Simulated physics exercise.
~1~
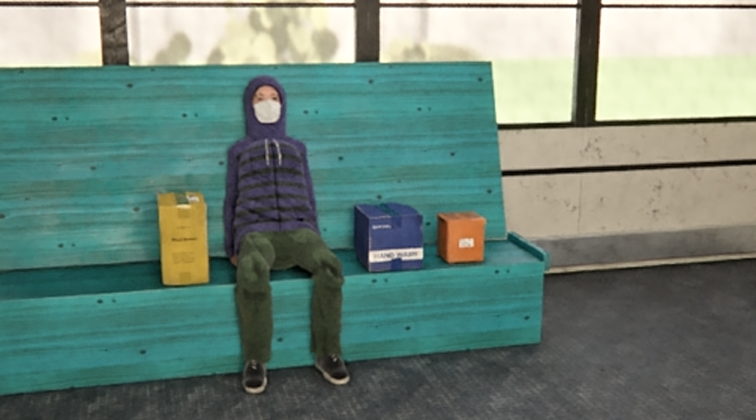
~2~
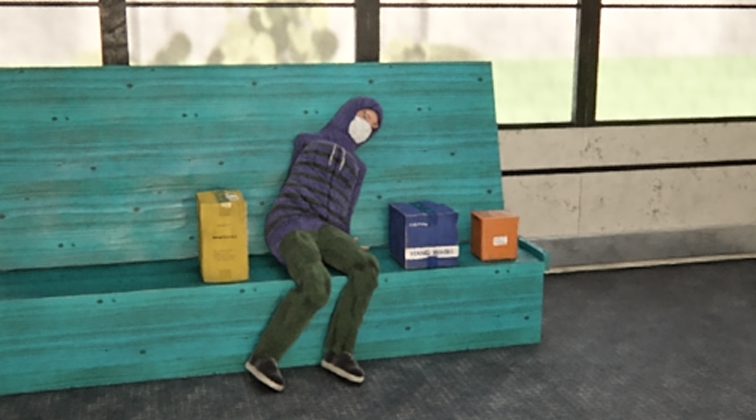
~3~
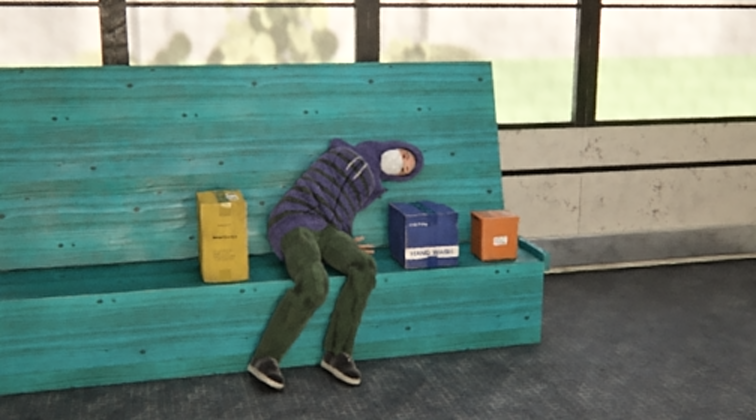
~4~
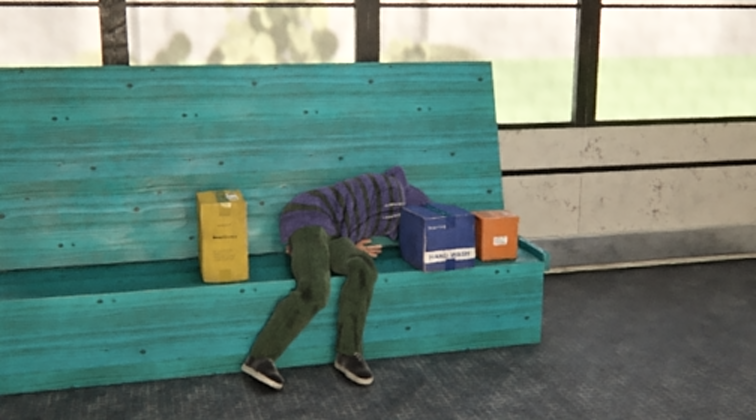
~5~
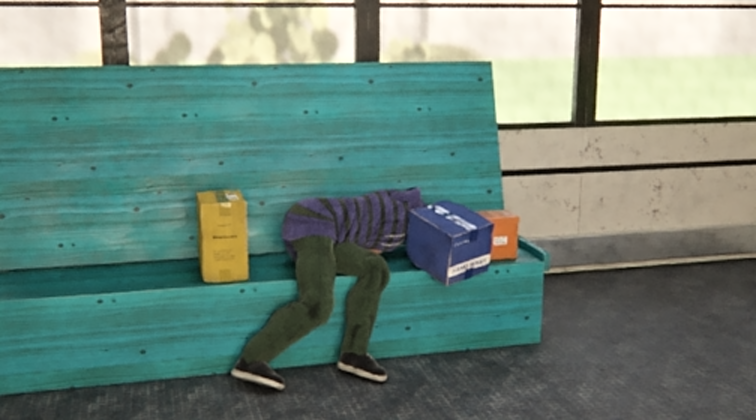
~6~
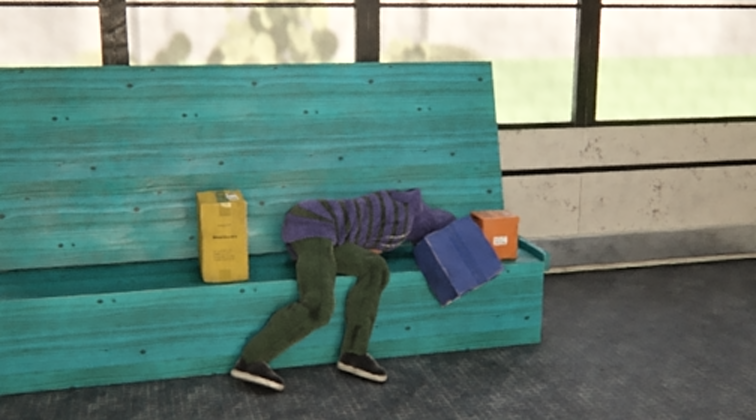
A masked sleeper slumps right on a teal bench, tipping a blue box over its front edge.
